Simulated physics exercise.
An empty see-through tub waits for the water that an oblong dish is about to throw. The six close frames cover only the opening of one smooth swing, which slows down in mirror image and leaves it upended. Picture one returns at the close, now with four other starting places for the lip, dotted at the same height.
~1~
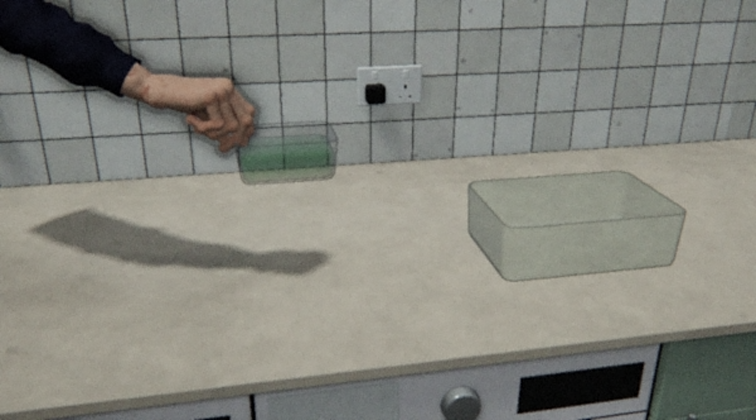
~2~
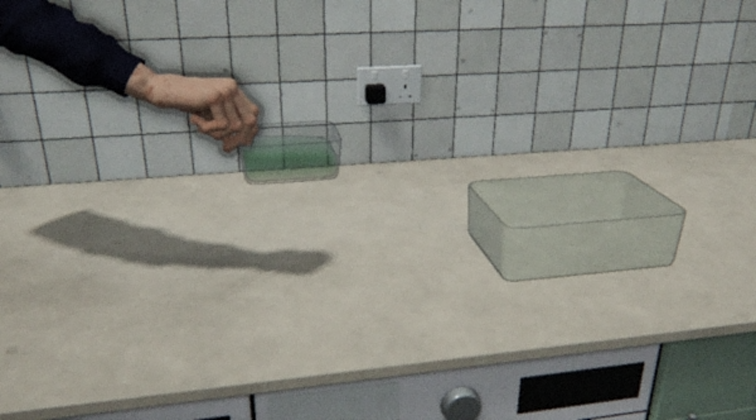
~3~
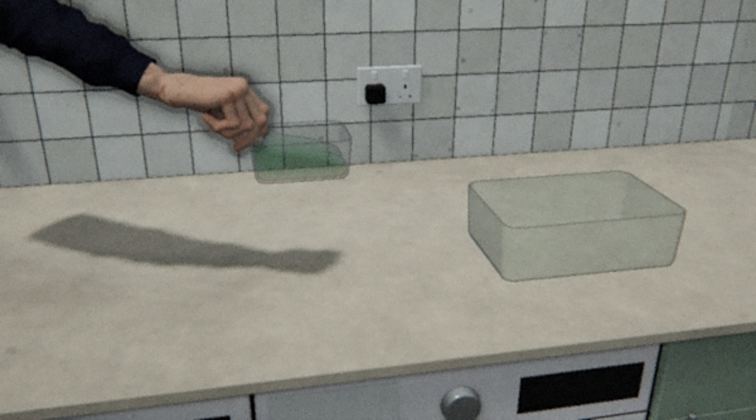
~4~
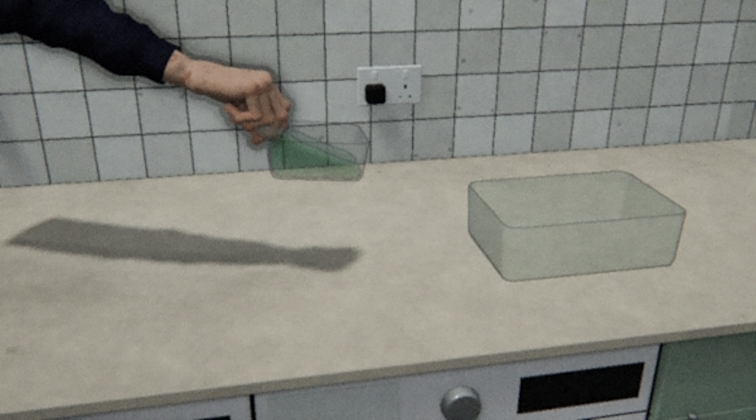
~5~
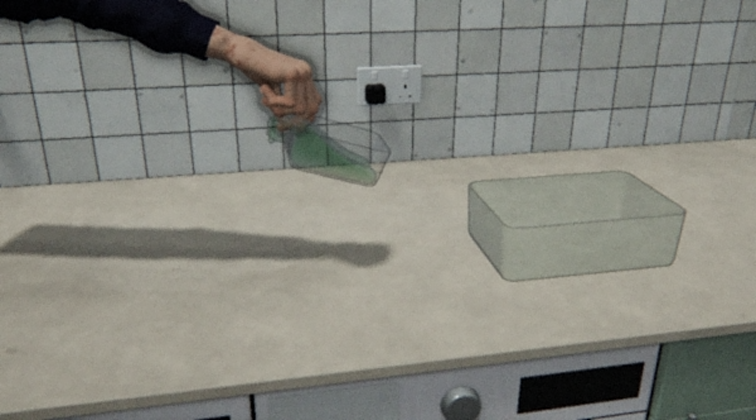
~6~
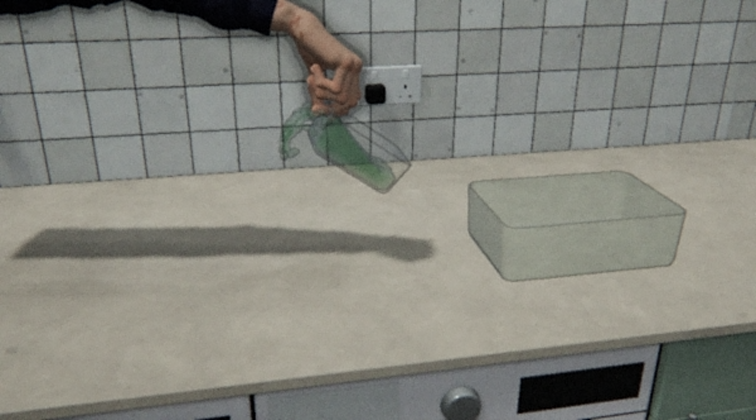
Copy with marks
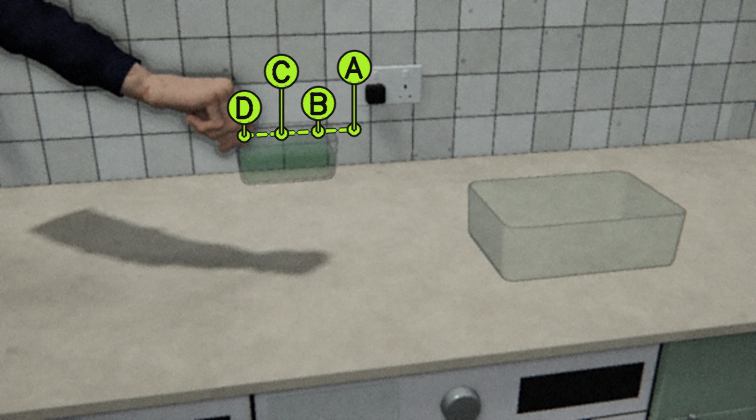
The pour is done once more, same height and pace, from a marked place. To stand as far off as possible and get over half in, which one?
Take A.
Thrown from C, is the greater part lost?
Yes, it does.
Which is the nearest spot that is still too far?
Here it is spot B.
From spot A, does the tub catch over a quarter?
Yes.
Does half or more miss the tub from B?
Yes, it does.
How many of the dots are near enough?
One of them.
On the marked copy, A at (354, 129); B at (318, 131); C at (281, 133); D at (244, 135).
With A, about 71 % lands in the tub, 21 % falls short and 8 % goes beside or beyond.
With B, about 26 % lands in the tub, 67 % falls short and 7 % goes beside or beyond.
With C, about 1 % lands in the tub, 93 % falls short and 6 % goes beside or beyond.
With D, about 0 % lands in the tub, 97 % falls short and 3 % goes beside or beyond.
